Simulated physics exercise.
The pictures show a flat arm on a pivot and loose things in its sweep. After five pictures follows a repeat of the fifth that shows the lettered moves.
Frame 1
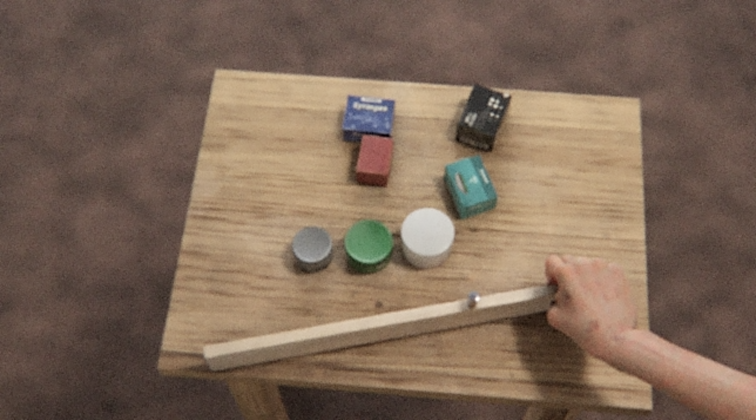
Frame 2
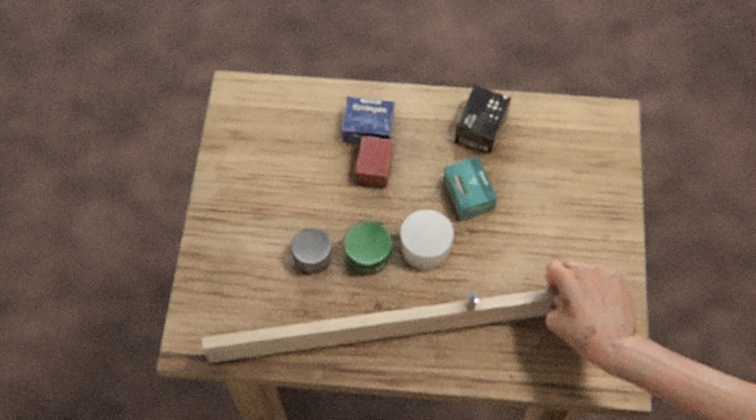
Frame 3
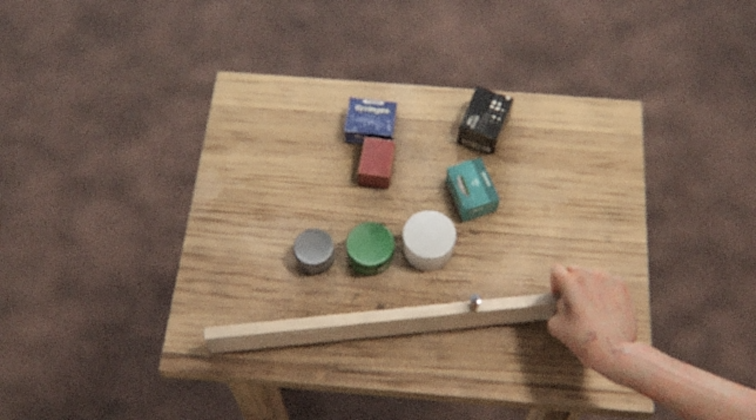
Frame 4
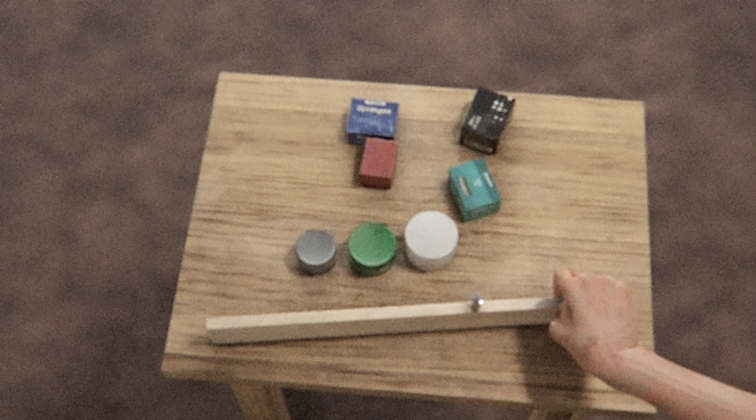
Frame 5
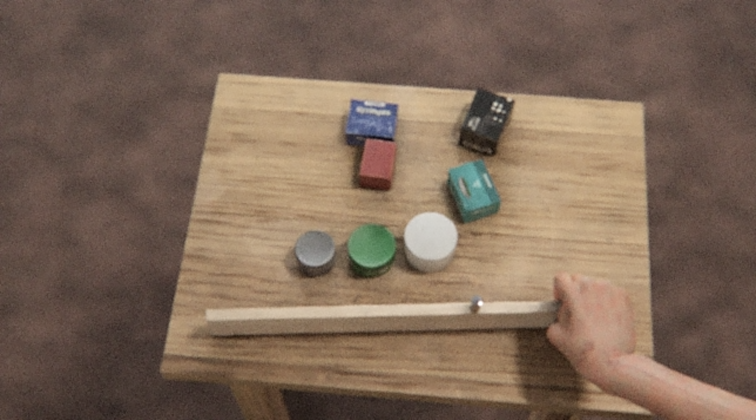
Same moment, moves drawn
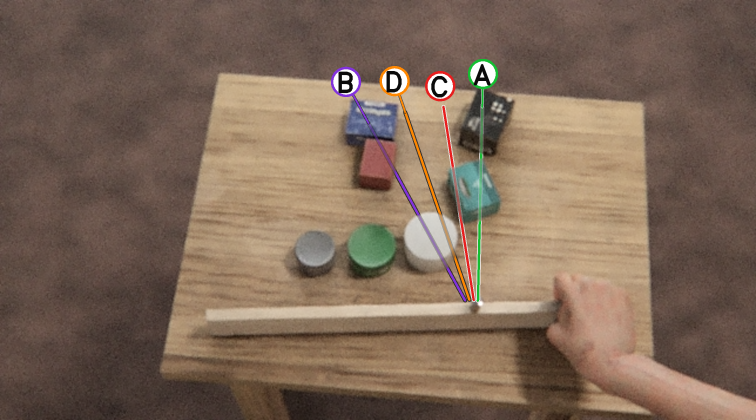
On a wooden table, a hand at right slowly swings a pale wooden arm's left end slightly upward toward jars and boxes.
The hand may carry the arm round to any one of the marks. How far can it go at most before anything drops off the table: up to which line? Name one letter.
Stop at D.
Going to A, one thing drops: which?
It is the blue box.
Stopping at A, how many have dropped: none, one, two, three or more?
By then, one.
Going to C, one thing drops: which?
The blue box.
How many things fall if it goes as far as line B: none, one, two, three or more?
By then, none.
On the marked copy, A at (480, 199); B at (415, 208); C at (458, 198); D at (436, 202).
With D. Early on, arm (350, 252); grey tub (327, 228); green jar (375, 245).
Further on, arm (392, 207); blue box (378, 111); red block (406, 141).
At the end, arm (434, 190); blue box (412, 87); red block (447, 111); nothing has fallen.
As for the rest, A drops the blue box; B is safe but short; C drops the blue box.
